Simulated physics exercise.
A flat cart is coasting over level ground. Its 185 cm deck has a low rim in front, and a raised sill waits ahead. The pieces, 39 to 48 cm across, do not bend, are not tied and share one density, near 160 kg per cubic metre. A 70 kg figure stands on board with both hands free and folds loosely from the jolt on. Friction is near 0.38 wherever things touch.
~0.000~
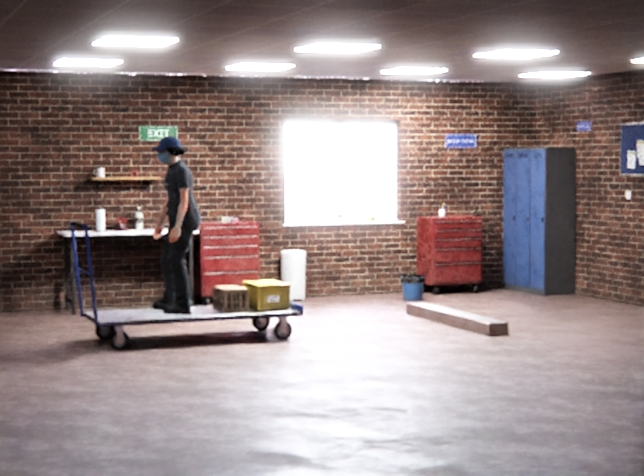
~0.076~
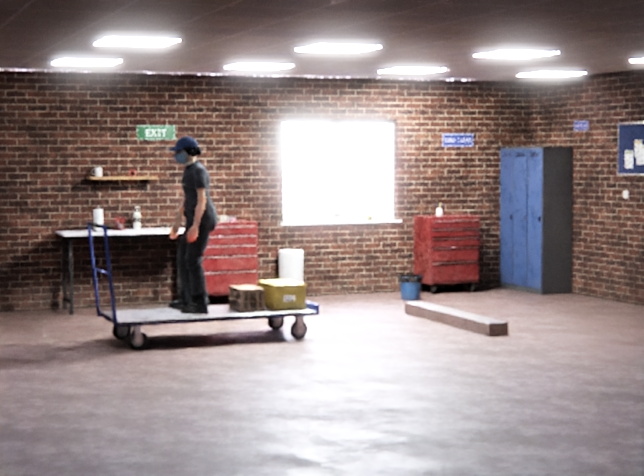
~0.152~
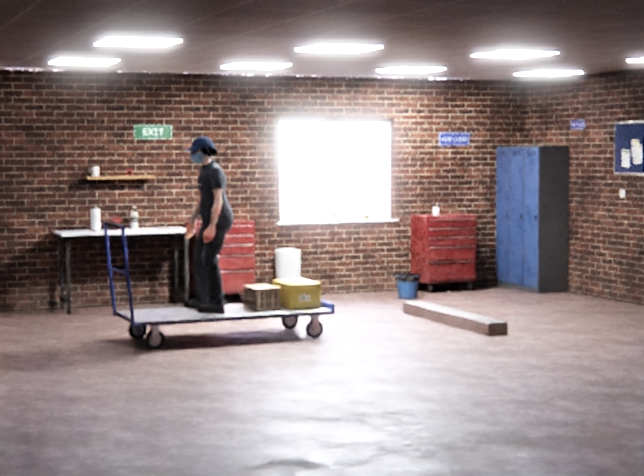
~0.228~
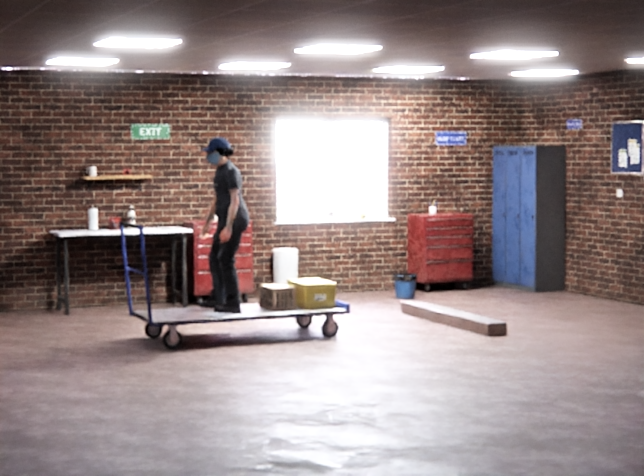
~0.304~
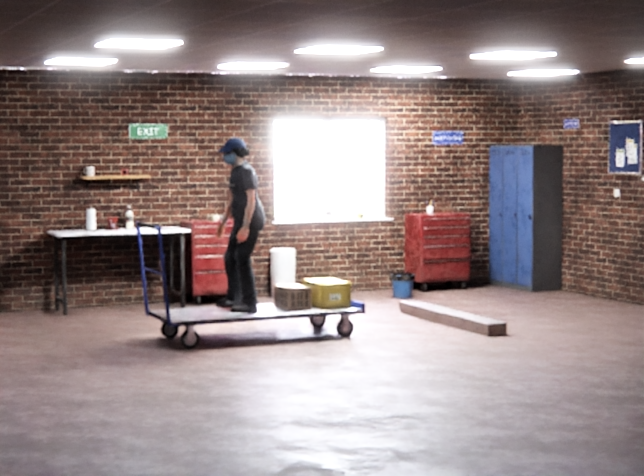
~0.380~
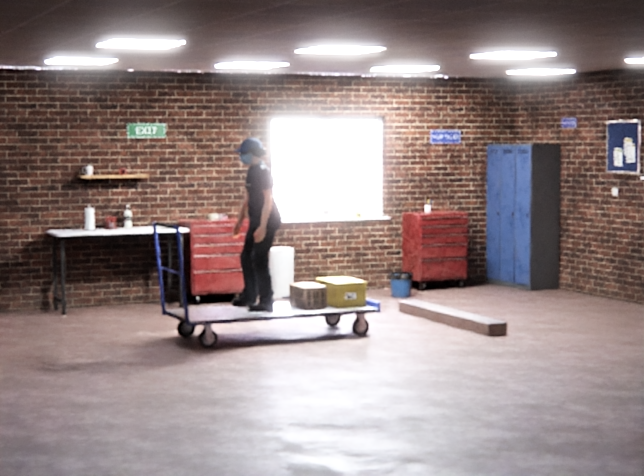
In a brick-walled workshop, a flat cart carrying a standing figure and boxes rolls steadily right.
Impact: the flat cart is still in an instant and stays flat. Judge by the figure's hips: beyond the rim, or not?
The figure's hips end beyond the front rim.
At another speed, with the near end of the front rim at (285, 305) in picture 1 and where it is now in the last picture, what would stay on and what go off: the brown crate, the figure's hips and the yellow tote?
In that case brown on, hips off, yellow on.
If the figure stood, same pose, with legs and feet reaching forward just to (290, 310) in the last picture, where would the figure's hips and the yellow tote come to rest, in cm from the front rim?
In that case hips 80 past, yellow 20 behind.
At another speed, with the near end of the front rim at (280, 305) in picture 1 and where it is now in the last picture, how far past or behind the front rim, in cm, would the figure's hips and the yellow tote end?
Then hips 100 past, yellow 20 behind.
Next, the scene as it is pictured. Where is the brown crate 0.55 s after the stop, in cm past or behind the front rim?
Some 45 cm behind it.
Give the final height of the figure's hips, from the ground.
About 20 cm.
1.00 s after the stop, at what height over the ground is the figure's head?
About 80 cm.
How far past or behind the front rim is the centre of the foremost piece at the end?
Some 20 cm behind it.
The wheels strike at 0.85 s.
After 1.10 s the figure's hips are 44 cm behind the rim, near (410, 236) in the last picture's view.
After 1.40 s the figure's hips are 4 cm behind the rim, near (445, 261) in the last picture's view.
After 1.85 s the figure's hips are 9 cm past the rim, near (456, 267) in the last picture's view.
At rest, 4.9 s, past the rim, the figure's hips; behind it, brown crate and yellow tote.
